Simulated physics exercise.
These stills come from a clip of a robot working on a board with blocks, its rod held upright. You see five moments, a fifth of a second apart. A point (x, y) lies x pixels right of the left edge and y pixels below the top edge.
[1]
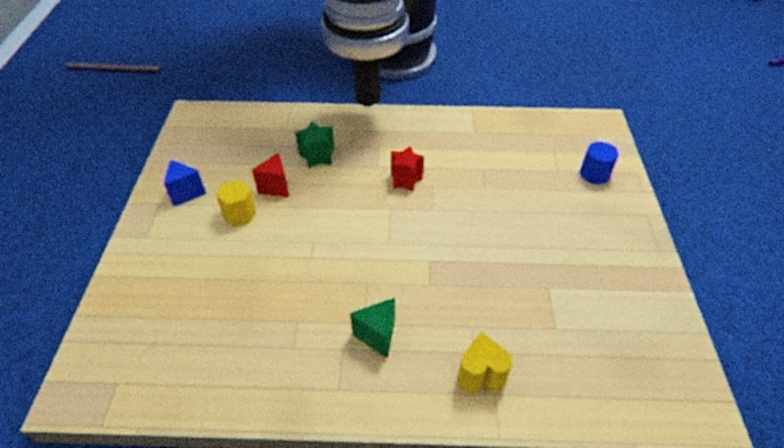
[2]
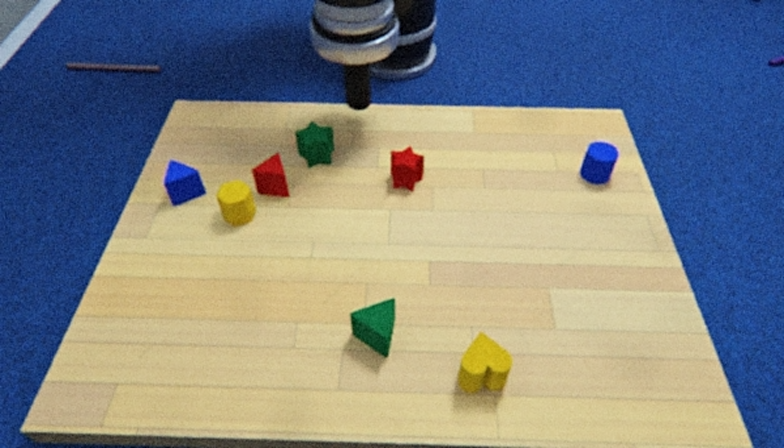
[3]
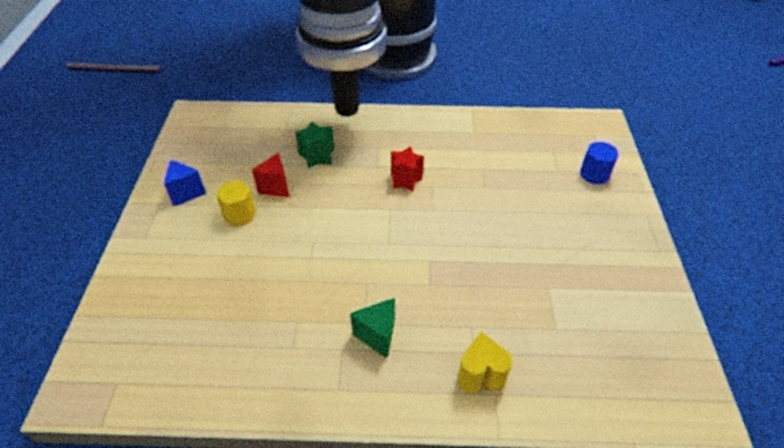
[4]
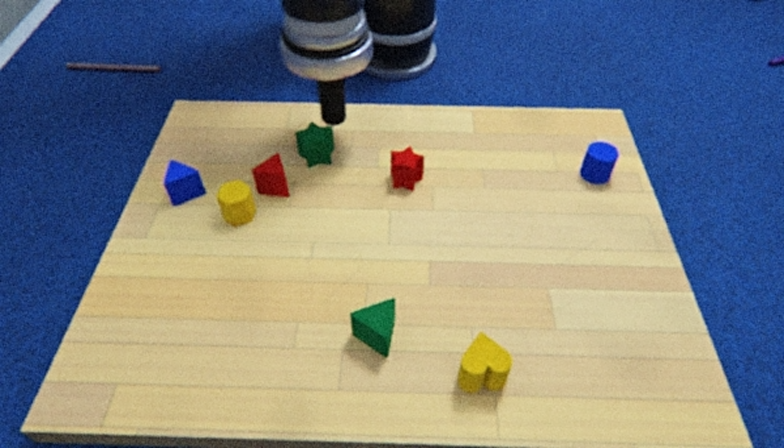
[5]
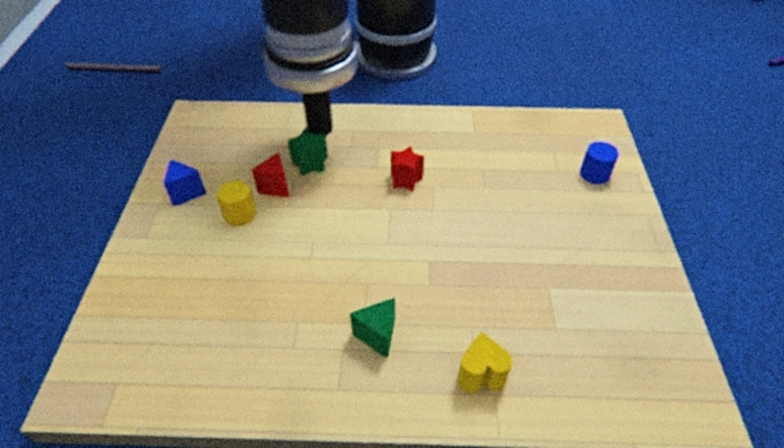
The clip shows a robot arm with a dark rod moving left and slightly down over a wooden board of coloured blocks, then nudging the green star a short way down and left while the other blocks stay still.
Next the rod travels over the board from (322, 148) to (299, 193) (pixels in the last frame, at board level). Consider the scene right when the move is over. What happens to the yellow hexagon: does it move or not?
The block in question is displaced by the end.
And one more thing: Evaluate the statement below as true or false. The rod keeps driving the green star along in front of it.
True - the claim holds.
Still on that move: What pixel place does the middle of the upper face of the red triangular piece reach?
The spot you're after is about (241, 182) in the image.
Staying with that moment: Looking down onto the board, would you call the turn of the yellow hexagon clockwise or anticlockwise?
Bird's-eye view: Counterclockwise.
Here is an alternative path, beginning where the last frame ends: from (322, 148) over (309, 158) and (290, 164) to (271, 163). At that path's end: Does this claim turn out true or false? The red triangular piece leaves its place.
True.
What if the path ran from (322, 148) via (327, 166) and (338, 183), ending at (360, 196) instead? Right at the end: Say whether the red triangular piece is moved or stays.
Once the rod is done, the red triangular piece remains in the old spot.
What follows on the original path. Halfway along, rod (309, 153); red triangular piece (264, 171); green star (292, 163).
At the end, rod (296, 176); yellow hexagon (218, 197), turned 35° anticlockwise; red triangular piece (241, 182), turned 25° clockwise; green star (269, 185), turned 35° clockwise.
